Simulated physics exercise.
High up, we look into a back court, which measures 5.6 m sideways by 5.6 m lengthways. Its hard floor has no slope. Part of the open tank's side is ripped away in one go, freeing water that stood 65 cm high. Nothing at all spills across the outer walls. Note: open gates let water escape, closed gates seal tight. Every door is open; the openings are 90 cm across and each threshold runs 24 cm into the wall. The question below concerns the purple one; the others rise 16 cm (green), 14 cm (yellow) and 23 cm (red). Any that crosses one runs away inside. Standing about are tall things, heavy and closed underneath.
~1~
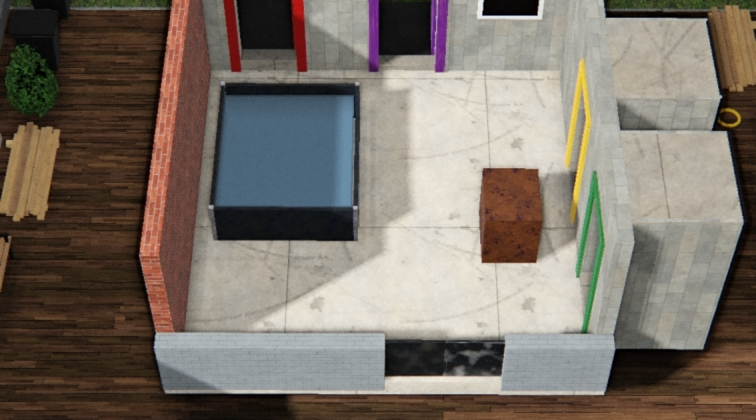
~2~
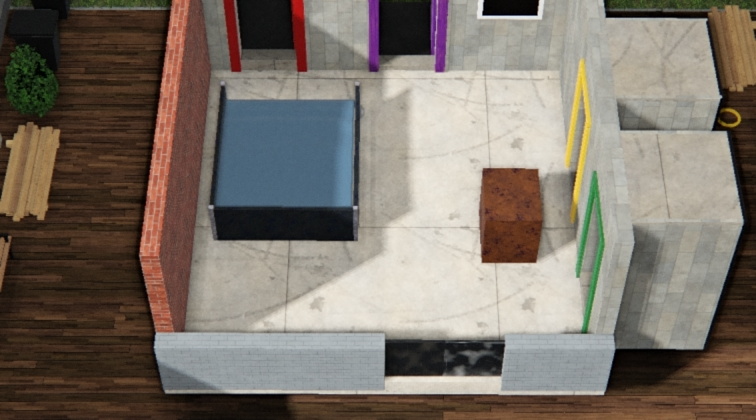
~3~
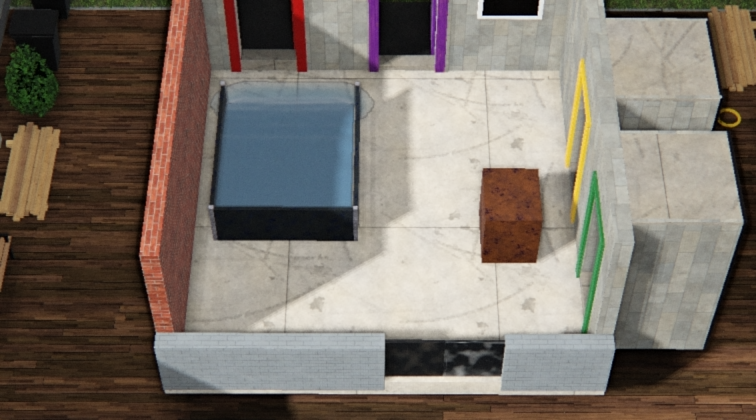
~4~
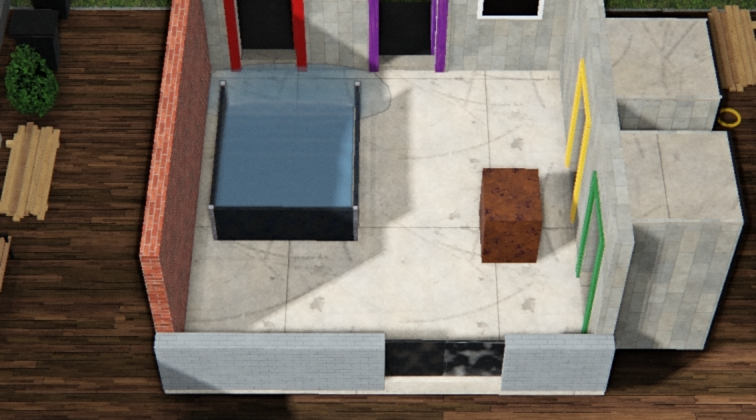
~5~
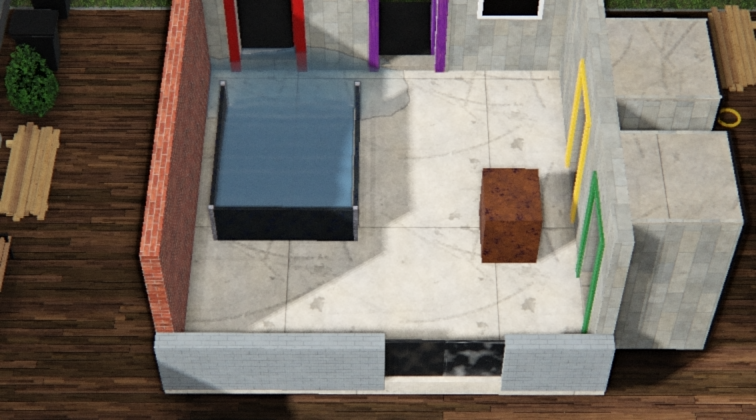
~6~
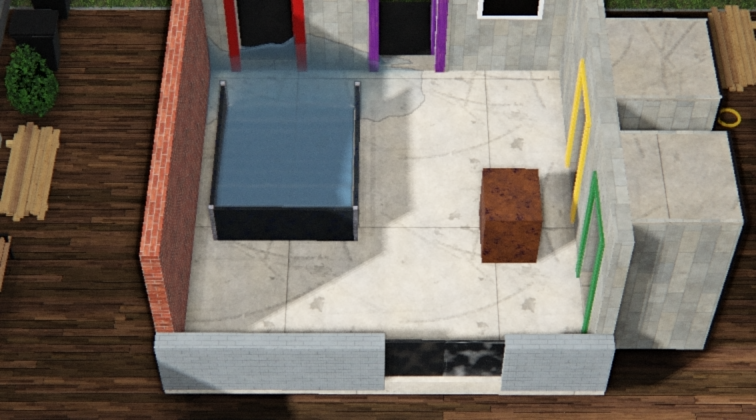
An open tank loses its far side, and water pours out across the floor behind it.
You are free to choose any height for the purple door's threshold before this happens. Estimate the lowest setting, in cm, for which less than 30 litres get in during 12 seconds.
Around 13.5 cm.
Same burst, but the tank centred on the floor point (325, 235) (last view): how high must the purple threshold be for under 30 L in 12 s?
New minimum height: Approx. 25 cm.
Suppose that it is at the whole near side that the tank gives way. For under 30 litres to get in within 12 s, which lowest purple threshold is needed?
With that break, close to 6.5 cm.
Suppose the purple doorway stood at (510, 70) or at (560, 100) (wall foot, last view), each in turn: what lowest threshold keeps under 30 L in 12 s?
Roughly 12.0 cm, then roughly 21 cm.
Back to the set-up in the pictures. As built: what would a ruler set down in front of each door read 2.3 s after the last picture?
Centimetres: Purple = 15, green = 0, yellow = 12, red = 32.
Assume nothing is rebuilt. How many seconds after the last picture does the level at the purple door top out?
At about 1.0 s.
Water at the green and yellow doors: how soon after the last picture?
The front reaches green at 2.6 s and yellow at 1.8 s.
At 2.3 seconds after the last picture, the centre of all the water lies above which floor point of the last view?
(330, 137).
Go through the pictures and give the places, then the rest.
The open tank at (287, 148) is whole and still, 65 cm deep; the purple door at (408, 26) is dry, in the first frame.
Water pours out on the far side and has run 0.2 m, to a hidden place; about 8 cm deep outside, 65 cm at the back, in the second frame.
The front is at (241, 86), 0.7 m from the gap on the far side; 1.3 m2 of floor is wet, 65 cm left at the back, in the third frame.
The gap is on the far side, the front 1.0 m out at (223, 70); the back of the open tank holds 65 cm, in the fourth frame.
The front is at (245, 52), 1.2 m from the gap on the far side; 2.9 m2 of floor is wet, 64 cm left at the back, in the fifth frame.
The front is at (417, 71), 1.4 m from the gap on the far side; 3.1 m2 of floor is wet, 59 cm left at the back; water is at the purple door at (408, 26), in the sixth frame.
Then, 0.7 s after the last picture water covers 20 % of the floor, deepest (53 cm) near (212, 70); 17 cm at the purple door, 4 litres in over its 10 cm threshold.
Then, 2.3 s after the last picture water covers 50 % of the floor, deepest (33 cm) near (223, 70); 15 cm at the purple door, 45 litres in over its 10 cm threshold.
Then, 11.3 s after the last picture water covers 100 % of the floor, deepest (14 cm) near (182, 366); 9 cm at the purple door, 68 litres in over its 10 cm threshold.
At the purple door as built, the water peaked near 18 cm, 1.1 s after the last picture.
With a threshold of 12.5 cm, 39 litres would have come in within the 12 s; with 17 cm, 13 litres. So under 30 litres takes about 13.5 cm.
